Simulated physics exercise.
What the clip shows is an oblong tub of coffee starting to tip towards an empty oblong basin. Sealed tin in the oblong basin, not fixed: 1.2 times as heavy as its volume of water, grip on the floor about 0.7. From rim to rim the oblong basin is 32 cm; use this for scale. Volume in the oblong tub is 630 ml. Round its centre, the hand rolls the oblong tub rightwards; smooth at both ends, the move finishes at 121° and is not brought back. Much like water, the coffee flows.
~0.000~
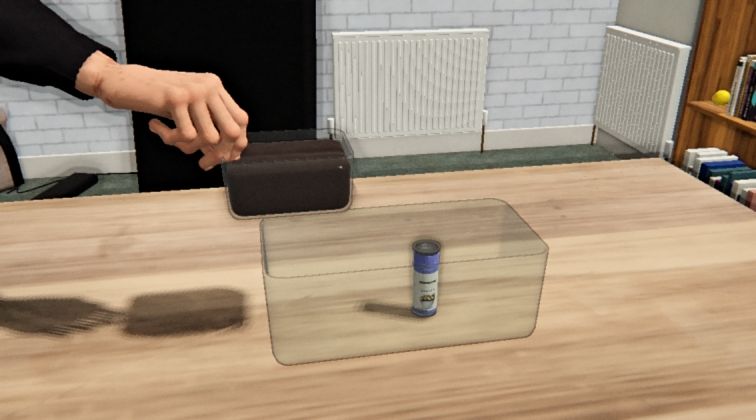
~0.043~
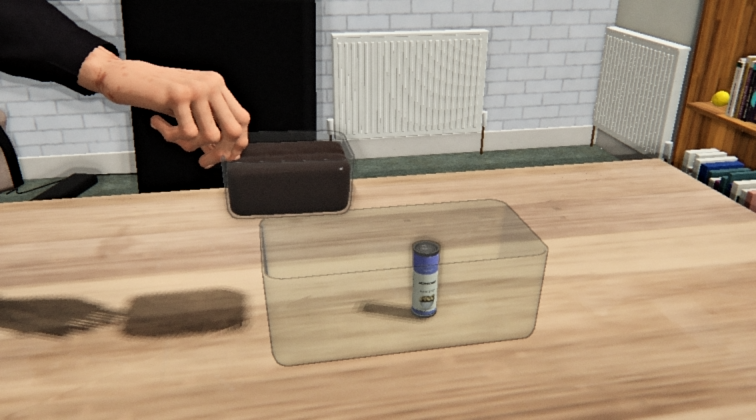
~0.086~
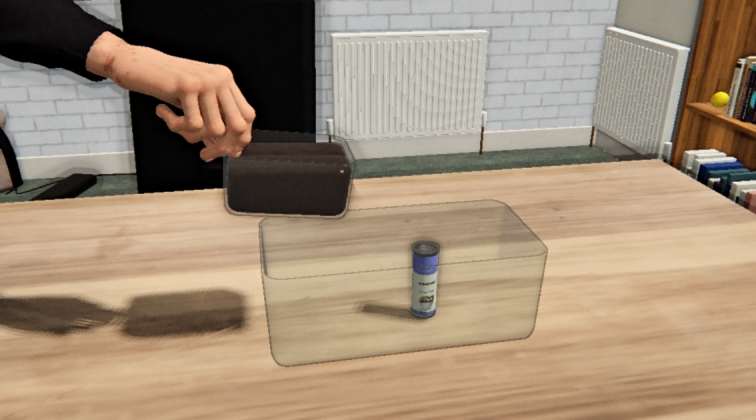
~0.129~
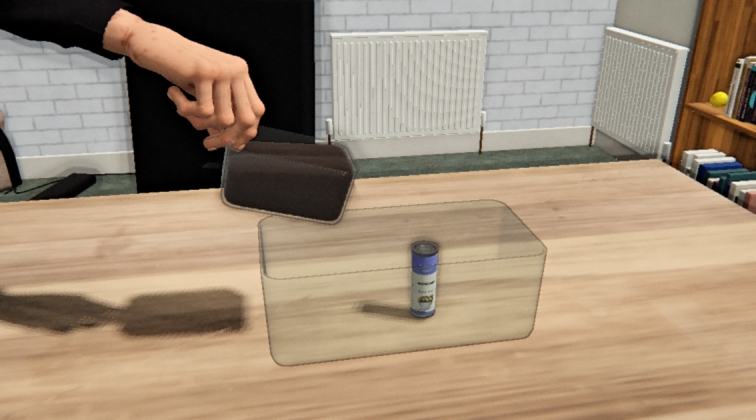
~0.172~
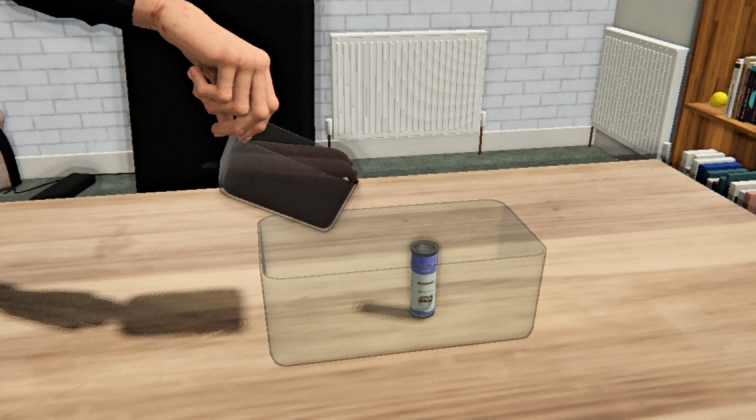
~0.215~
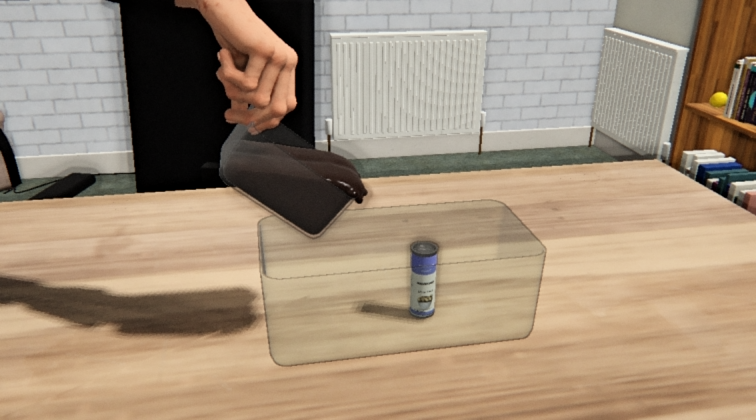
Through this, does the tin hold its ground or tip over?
It stays on its base.
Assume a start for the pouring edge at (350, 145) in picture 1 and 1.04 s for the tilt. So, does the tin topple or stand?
Then it remains upright.
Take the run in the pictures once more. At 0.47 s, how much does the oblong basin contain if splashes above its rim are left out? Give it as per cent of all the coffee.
I'd estimate some 86 percent of the liquid.
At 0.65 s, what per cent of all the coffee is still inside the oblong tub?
0 %.
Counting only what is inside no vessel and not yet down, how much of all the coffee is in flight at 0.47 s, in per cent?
Near 8 per cent at that time.
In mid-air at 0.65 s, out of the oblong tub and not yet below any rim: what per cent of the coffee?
Around 2 percent of the liquid.
Then, 0.47 s in, the tilt is 114° and 7 per cent is still to pour; the tin stands where it began.
Then, 0.65 s in, the tilt is 121° and 0 per cent is still to pour; the tin stands where it began.
Then, 0.84 s in, the tilt is 121° and 0 per cent is still to pour; the tin stands where it began.
Then, 1.05 s in, the tilt is 121° and 0 per cent is still to pour; the tin stands where it began.
Finally, the tin stands where it began.
